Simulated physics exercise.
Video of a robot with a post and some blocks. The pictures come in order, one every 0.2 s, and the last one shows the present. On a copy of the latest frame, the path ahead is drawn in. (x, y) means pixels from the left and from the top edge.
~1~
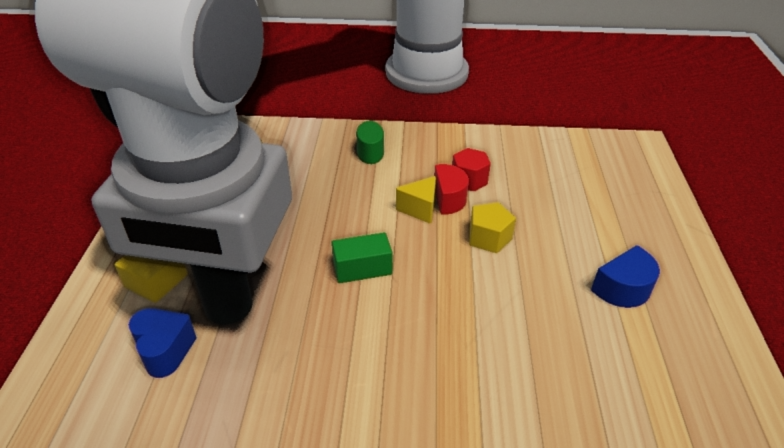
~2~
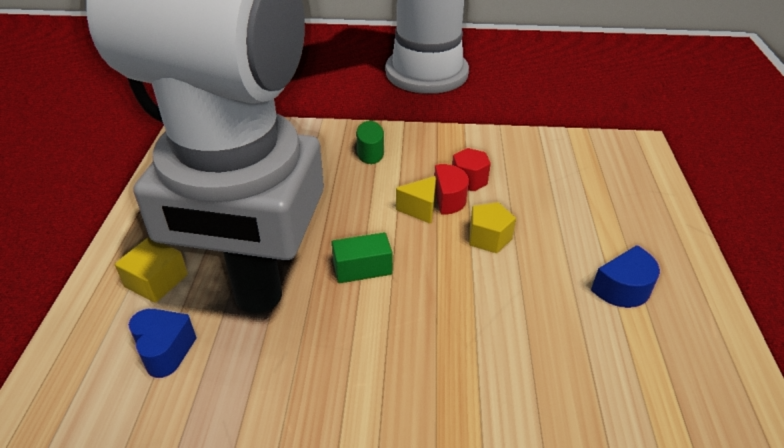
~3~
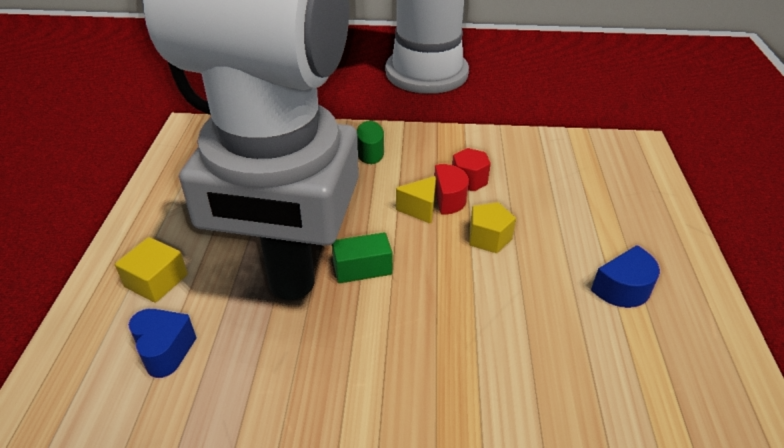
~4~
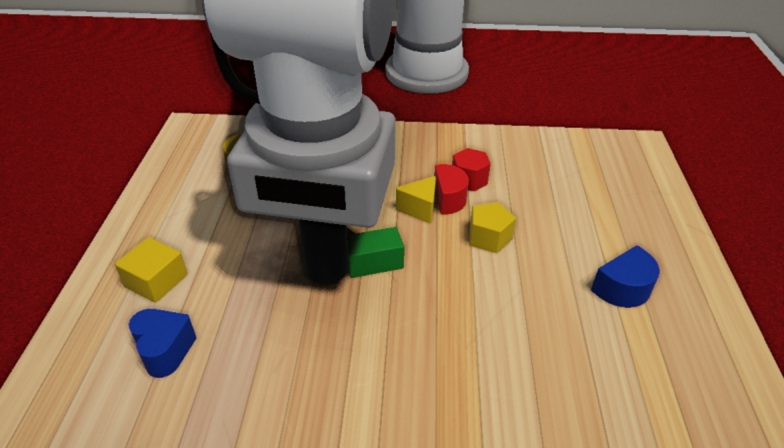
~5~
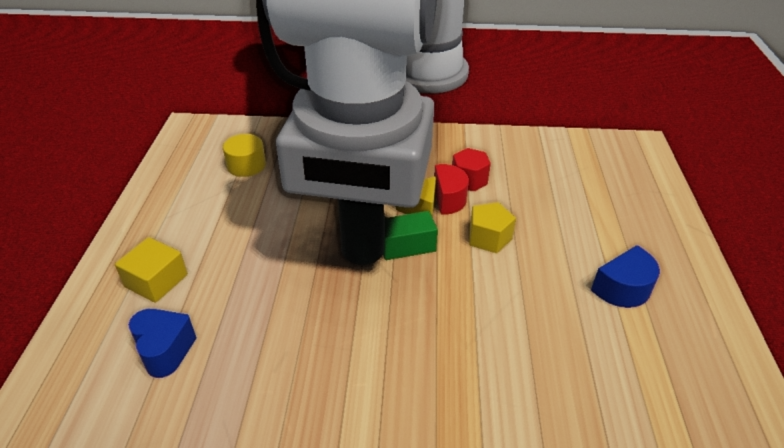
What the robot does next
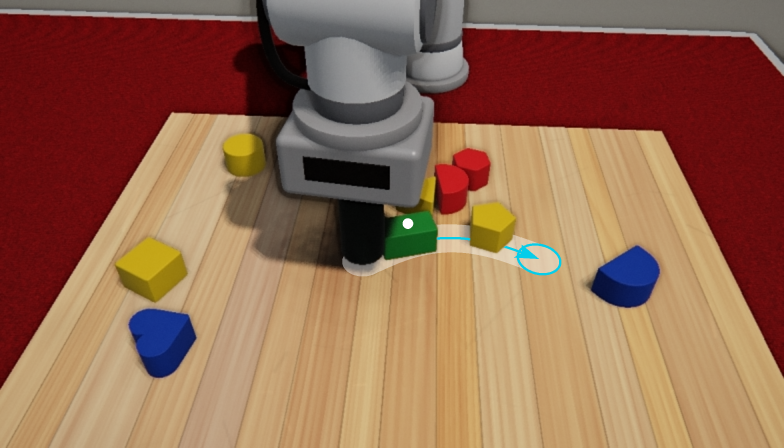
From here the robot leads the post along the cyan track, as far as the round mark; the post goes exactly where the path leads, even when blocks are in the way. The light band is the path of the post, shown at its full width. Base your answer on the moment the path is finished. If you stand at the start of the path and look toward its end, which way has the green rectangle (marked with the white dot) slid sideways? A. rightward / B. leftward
Option B.
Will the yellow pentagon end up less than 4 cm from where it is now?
I expect not.
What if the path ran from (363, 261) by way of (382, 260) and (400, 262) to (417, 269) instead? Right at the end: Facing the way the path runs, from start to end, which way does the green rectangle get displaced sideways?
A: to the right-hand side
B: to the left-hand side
B (to the left-hand side)
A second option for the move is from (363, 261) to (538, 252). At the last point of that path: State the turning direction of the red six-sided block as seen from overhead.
Viewed from the top, it goes clockwise.
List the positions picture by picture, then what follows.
The first frame shows post's lower end (229, 307); green rectangle (362, 246); yellow triangular block (421, 188); red half-round block (452, 177); yellow pentagon (492, 215).
The second frame shows post (259, 296); blocks still.
The third frame shows post (292, 284); blocks still.
The fourth frame shows post (327, 268); green rectangle (374, 240).
The fifth frame shows post (363, 250); green rectangle (408, 224); yellow triangular block partly hidden; red half-round block (452, 177); yellow pentagon (492, 215).
Drawn move, from (363, 261) through (419, 241) and (479, 241) to (539, 259); the dot is on the green rectangle.
On the path given first. One third of the way, post (420, 230); green rectangle (458, 202), turned 15° anticlockwise; yellow triangular block (422, 186), turned 15° anticlockwise; yellow pentagon (502, 214), turned 25° clockwise.
Two thirds of the way, post (482, 230); green rectangle (493, 190), turned 60° anticlockwise; yellow triangular block (422, 186), turned 15° anticlockwise; yellow pentagon (527, 216), turned 35° clockwise.
At the end, post (542, 248); green rectangle (493, 190), turned 60° anticlockwise; yellow triangular block (422, 186), turned 15° anticlockwise; red half-round block still; yellow pentagon (572, 219), turned 30° anticlockwise.
